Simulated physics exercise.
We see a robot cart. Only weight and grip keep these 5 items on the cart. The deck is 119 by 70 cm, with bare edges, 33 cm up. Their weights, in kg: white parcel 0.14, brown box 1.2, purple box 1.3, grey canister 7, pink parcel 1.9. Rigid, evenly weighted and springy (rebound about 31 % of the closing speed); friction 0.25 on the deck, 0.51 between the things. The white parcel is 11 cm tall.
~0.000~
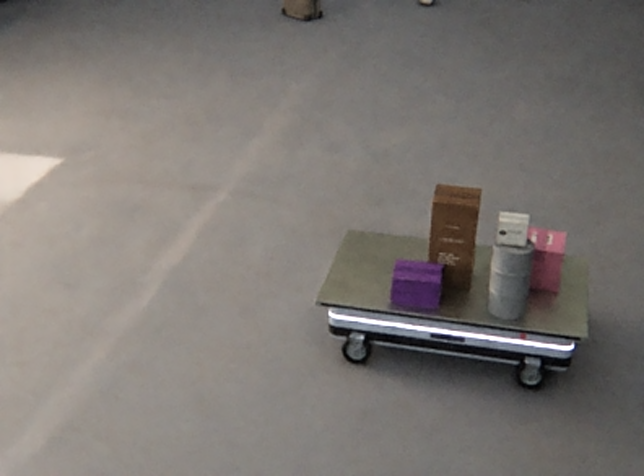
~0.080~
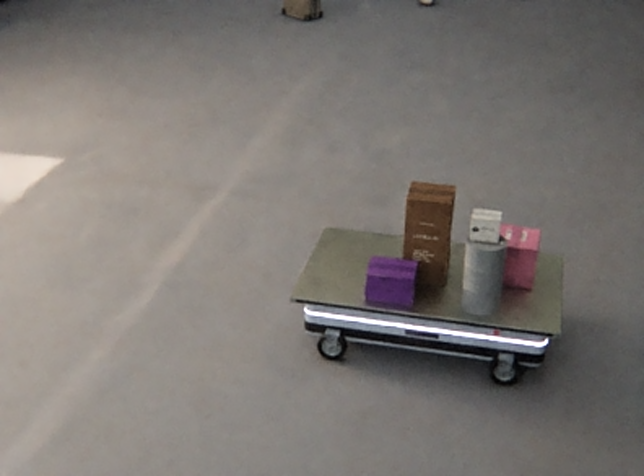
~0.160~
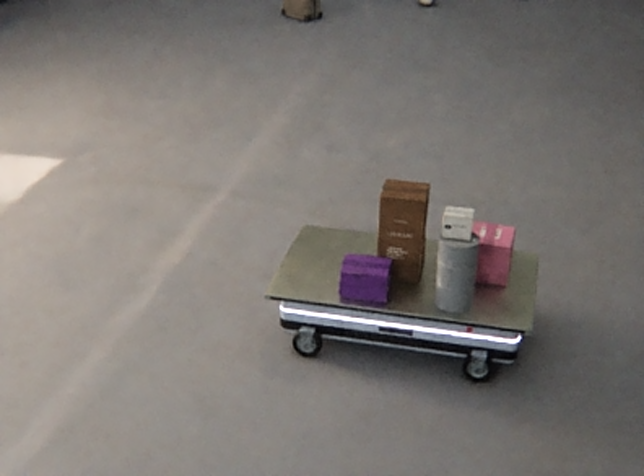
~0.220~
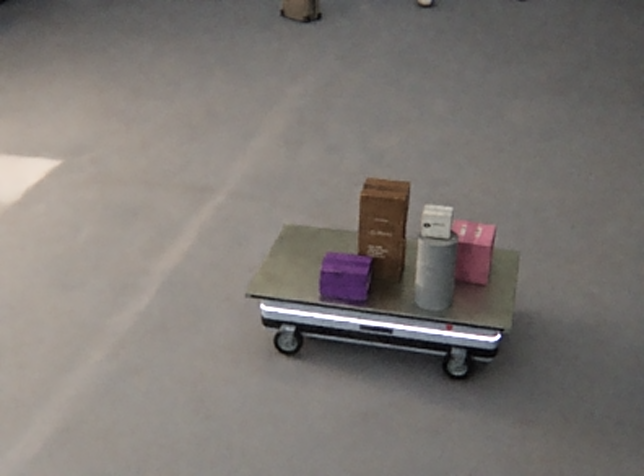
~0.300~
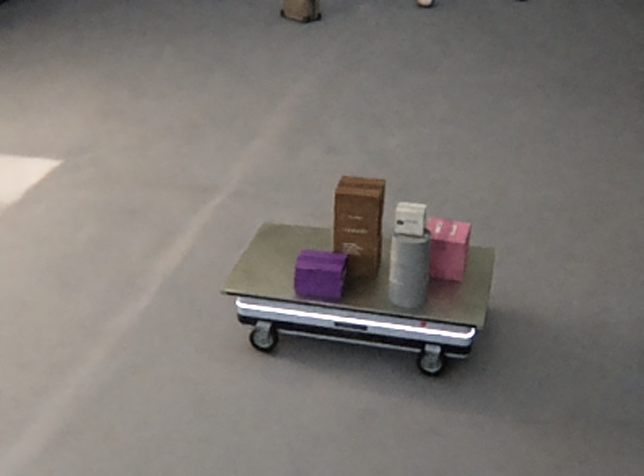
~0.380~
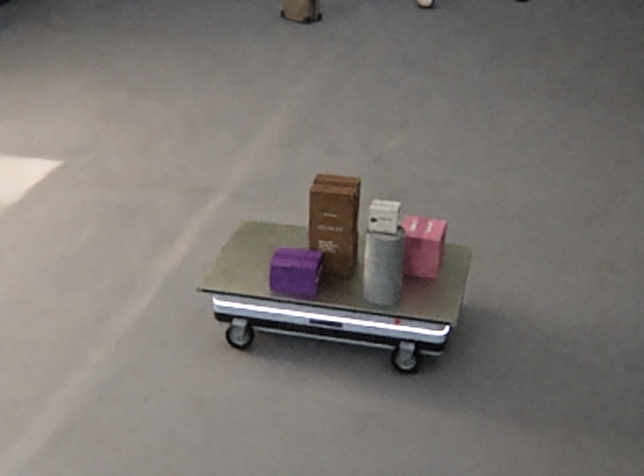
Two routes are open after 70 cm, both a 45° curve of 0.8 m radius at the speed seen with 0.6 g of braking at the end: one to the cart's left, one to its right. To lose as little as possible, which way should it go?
Turn left.
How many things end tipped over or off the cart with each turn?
Left: 0; right: 3.
Turning left. By 0.78 s, cart 117 cm along, turned 23°; brown box 13 cm from its spot near (208, 221); white parcel 4 cm from its spot near (266, 212); purple box 18 cm from its spot.
By 1.18 s, cart 174 cm along, turned 45°; brown box 29 cm from its spot near (76, 246); white parcel 7 cm from its spot near (156, 238); purple box 33 cm from its spot.
By 1.48 s, cart 182 cm along, turned 45°, stopped; brown box 36 cm from its spot near (11, 262); white parcel 23 cm from its spot near (96, 253); purple box 41 cm from its spot.
When it is over (2.5 s), not toppled but over 10 cm from the start, white parcel, brown box, purple box, grey canister and pink parcel. End places, in pixels of the last picture, white parcel near (83, 256).
Turning right instead, white parcel, purple box and grey canister tipped over or off the cart, 3 of 5 in all.
